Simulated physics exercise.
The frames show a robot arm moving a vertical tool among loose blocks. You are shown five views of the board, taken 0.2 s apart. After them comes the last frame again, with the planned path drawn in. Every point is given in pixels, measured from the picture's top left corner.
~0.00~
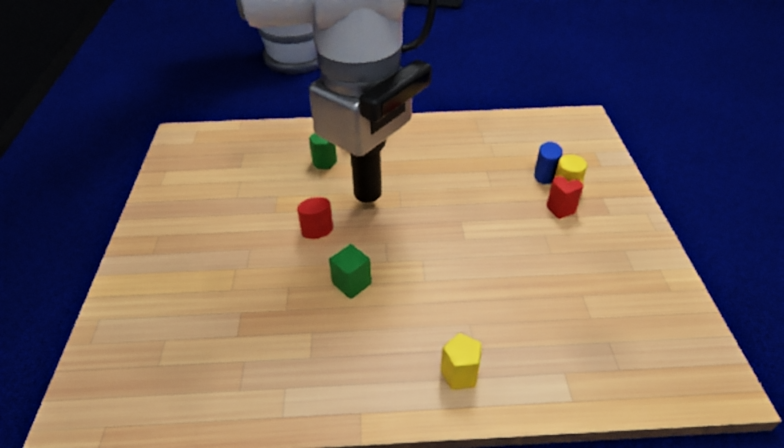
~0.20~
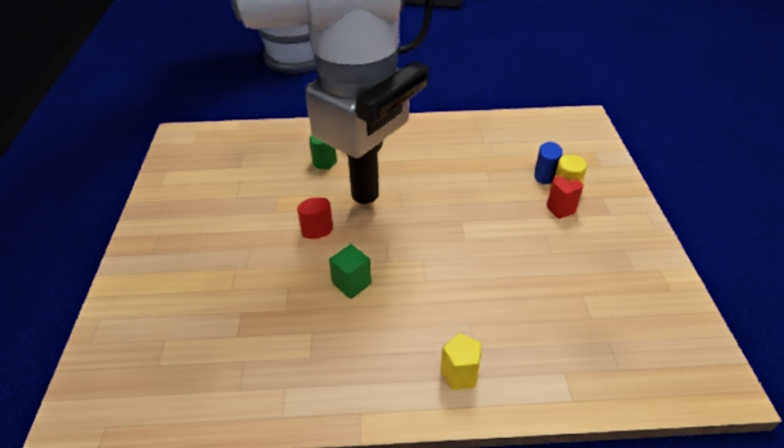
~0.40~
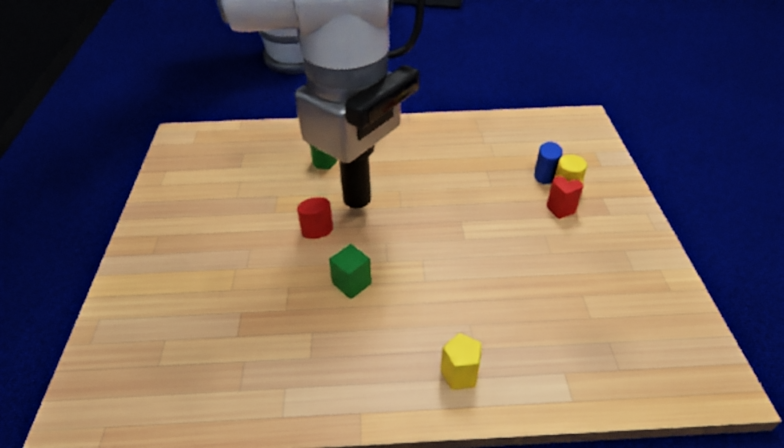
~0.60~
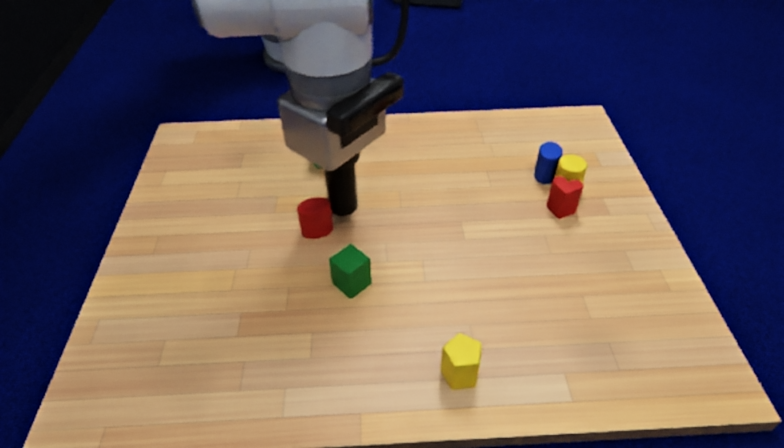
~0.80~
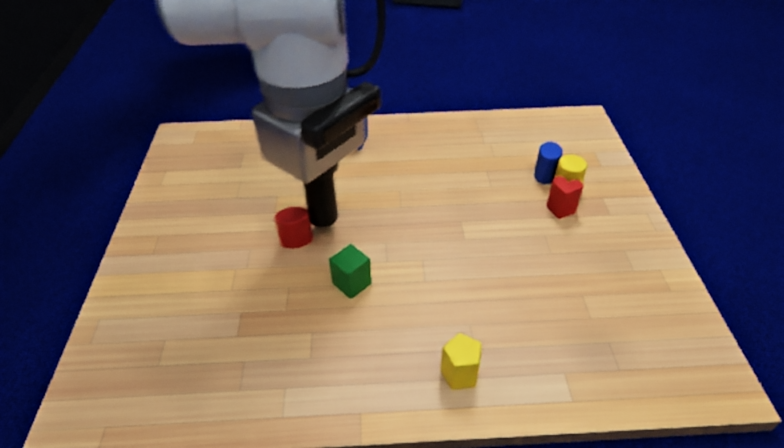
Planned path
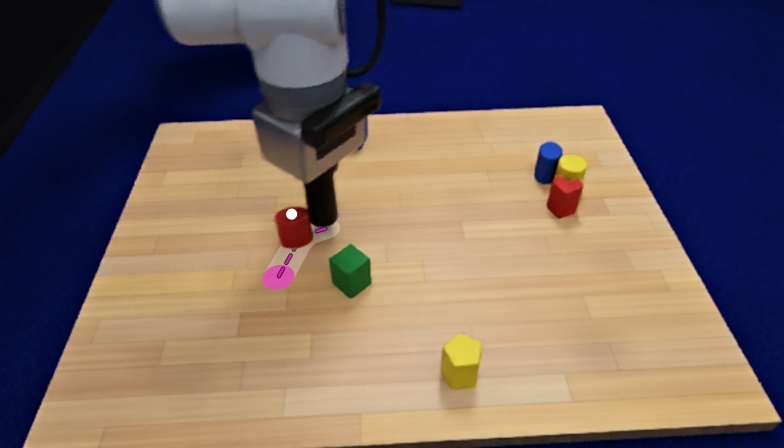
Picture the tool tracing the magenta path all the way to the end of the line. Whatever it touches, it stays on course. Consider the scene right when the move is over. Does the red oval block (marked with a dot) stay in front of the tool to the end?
That would be a no.
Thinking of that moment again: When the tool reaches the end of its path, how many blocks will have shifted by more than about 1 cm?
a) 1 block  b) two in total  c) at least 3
(a)
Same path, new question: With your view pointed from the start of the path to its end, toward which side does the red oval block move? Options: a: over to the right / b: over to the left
Letter a.
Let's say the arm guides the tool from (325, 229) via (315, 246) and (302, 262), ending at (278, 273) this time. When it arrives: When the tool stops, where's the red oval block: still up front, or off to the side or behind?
Slipped loose.
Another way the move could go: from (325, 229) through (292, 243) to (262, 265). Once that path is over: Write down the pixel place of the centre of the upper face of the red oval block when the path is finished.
Its top middle will sit at (225, 236).
The drawn path runs from (325, 229) by way of (302, 238) and (290, 257) to (278, 277); the dot is on the red oval block.
The first path, step by step. Halfway along, tool at (293, 237); red oval block at (257, 228), turned 30° clockwise.
At the end, tool at (276, 266); red oval block at (249, 235), turned 75° clockwise; green square block not moved.
